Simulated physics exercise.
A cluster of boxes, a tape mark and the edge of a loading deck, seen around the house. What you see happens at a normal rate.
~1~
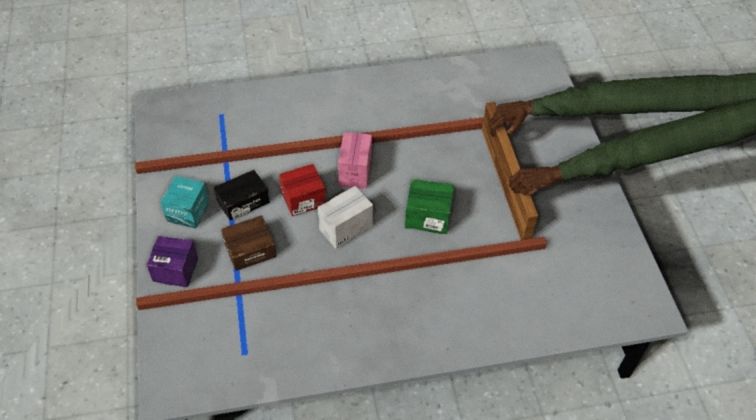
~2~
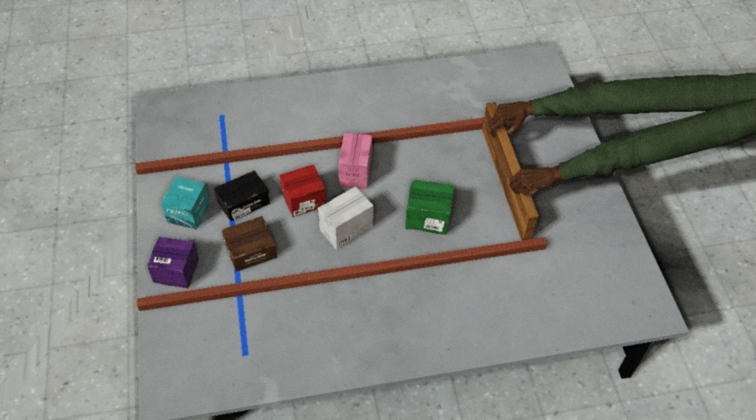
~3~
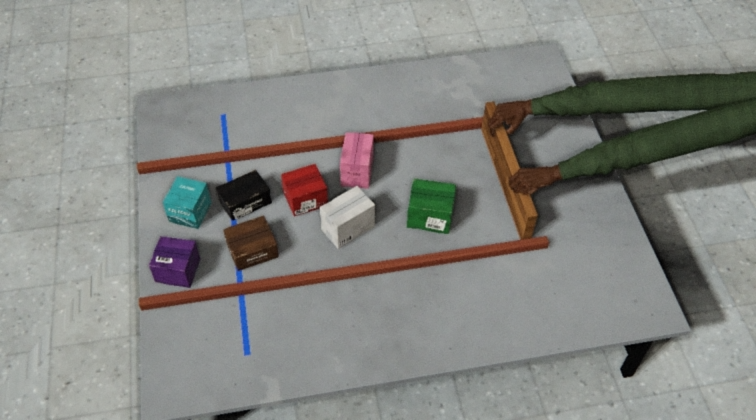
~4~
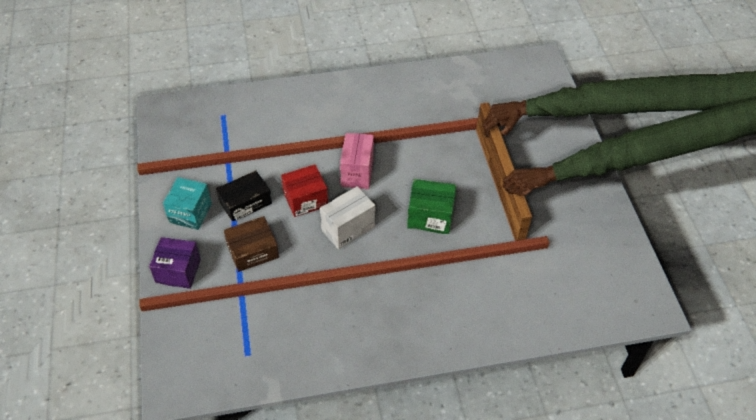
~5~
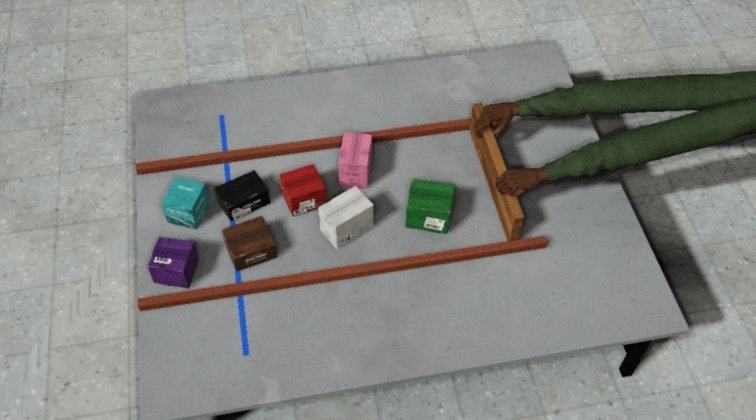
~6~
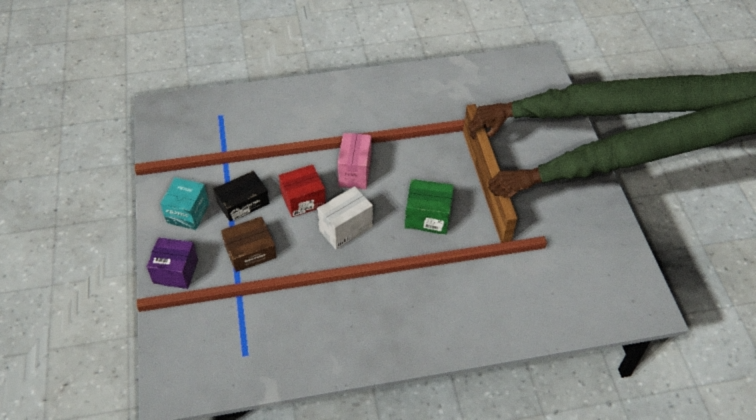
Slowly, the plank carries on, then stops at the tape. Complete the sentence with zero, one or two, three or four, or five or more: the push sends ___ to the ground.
The push sends three or four to the ground.
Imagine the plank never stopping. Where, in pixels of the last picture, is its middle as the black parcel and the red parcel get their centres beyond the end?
The middle is at (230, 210) when it's the black parcel, and at (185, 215) when it's the red parcel.
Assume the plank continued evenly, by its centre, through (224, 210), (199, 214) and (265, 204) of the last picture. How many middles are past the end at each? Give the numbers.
4; 5; 2.
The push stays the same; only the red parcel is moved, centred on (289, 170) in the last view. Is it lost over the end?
Started there, the object is not lost.
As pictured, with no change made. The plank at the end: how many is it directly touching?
In total, 2.
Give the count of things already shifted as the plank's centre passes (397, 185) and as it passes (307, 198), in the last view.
First 2, then 8.
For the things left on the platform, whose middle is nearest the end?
That's the black parcel.
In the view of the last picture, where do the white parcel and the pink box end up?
One is at about (162, 238), the other at about (212, 183).
Soon after, none off yet; purple parcel at rest near (173, 263); turquoise box at rest near (185, 204); black parcel at rest near (242, 196).
After that, none off yet; purple parcel displaced a little near (168, 265); turquoise box displaced a little near (180, 205); black parcel displaced a little near (226, 196).
In the end, the number that fall off is three or four; gone, brown box, turquoise box and purple parcel.
